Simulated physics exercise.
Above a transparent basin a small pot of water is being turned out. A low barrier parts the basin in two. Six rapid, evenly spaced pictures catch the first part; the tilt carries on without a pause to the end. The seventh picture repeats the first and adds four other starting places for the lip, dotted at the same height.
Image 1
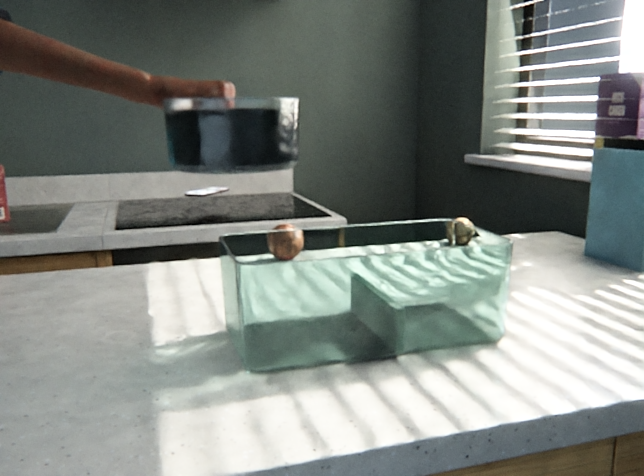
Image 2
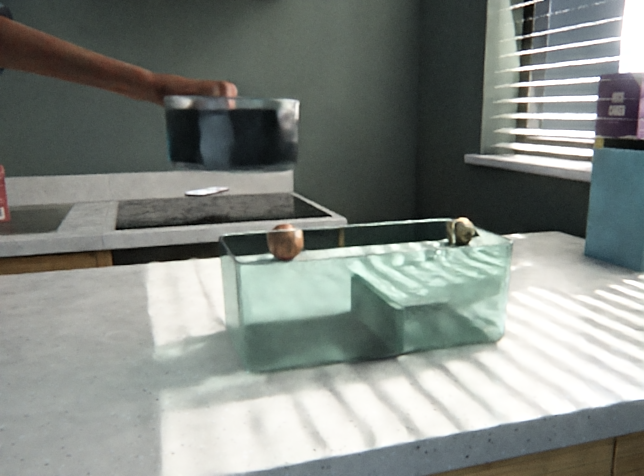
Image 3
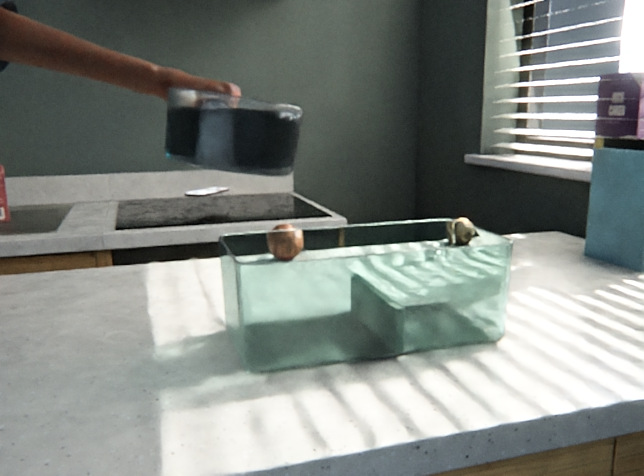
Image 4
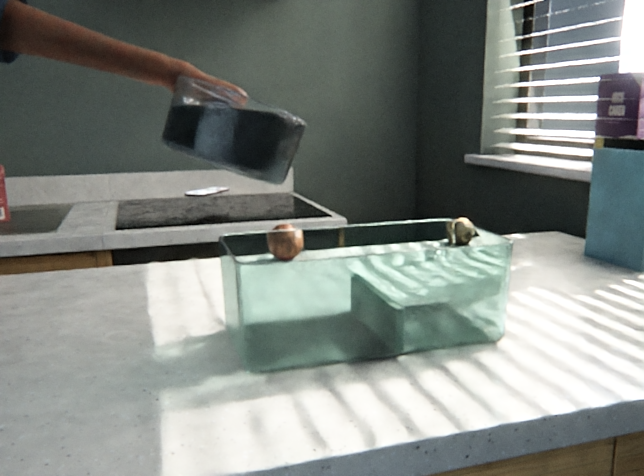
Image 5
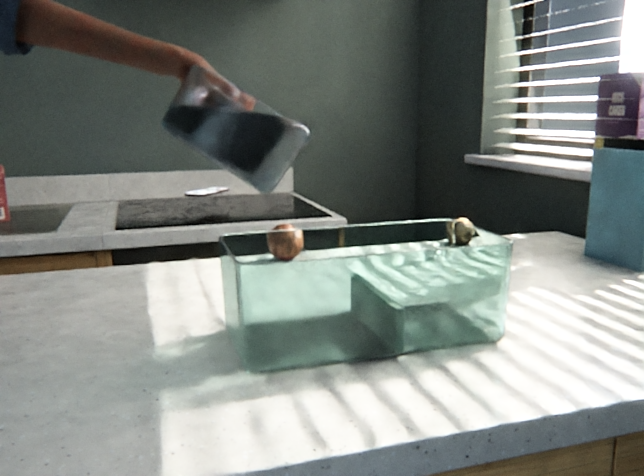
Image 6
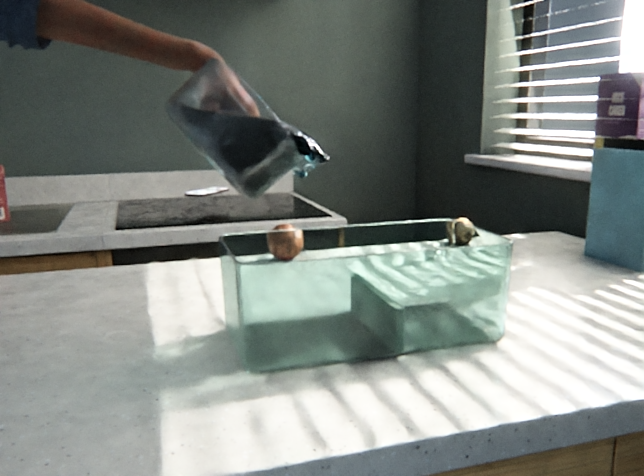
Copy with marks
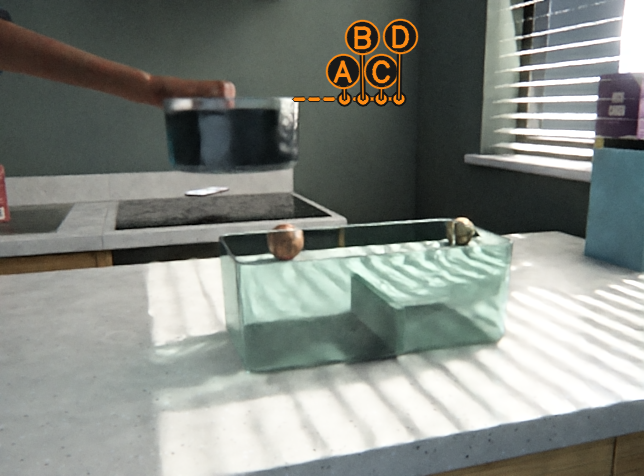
At first, a hand from the left holds a small clear pot of dark water nearly level above a transparent basin with a low barrier inside and two small round objects at its rim. The hand tilts the pot rightward, gently, then steeply, and water slips over its lip.
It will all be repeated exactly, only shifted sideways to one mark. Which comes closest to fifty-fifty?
Use dot A.
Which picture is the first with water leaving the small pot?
In picture 4.
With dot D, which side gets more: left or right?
The right side.
On the marked copy, A at (344, 99); B at (363, 99); C at (381, 99); D at (398, 98).
Choosing A, about 51 % ends left of the wall and 47 % right of it.
Choosing B, about 34 % ends left of the wall and 63 % right of it; 3 % is lost outside.
Choosing C, about 15 % ends left of the wall and 82 % right of it; 3 % is lost outside.
Choosing D, about 11 % ends left of the wall and 80 % right of it; 9 % is lost outside.
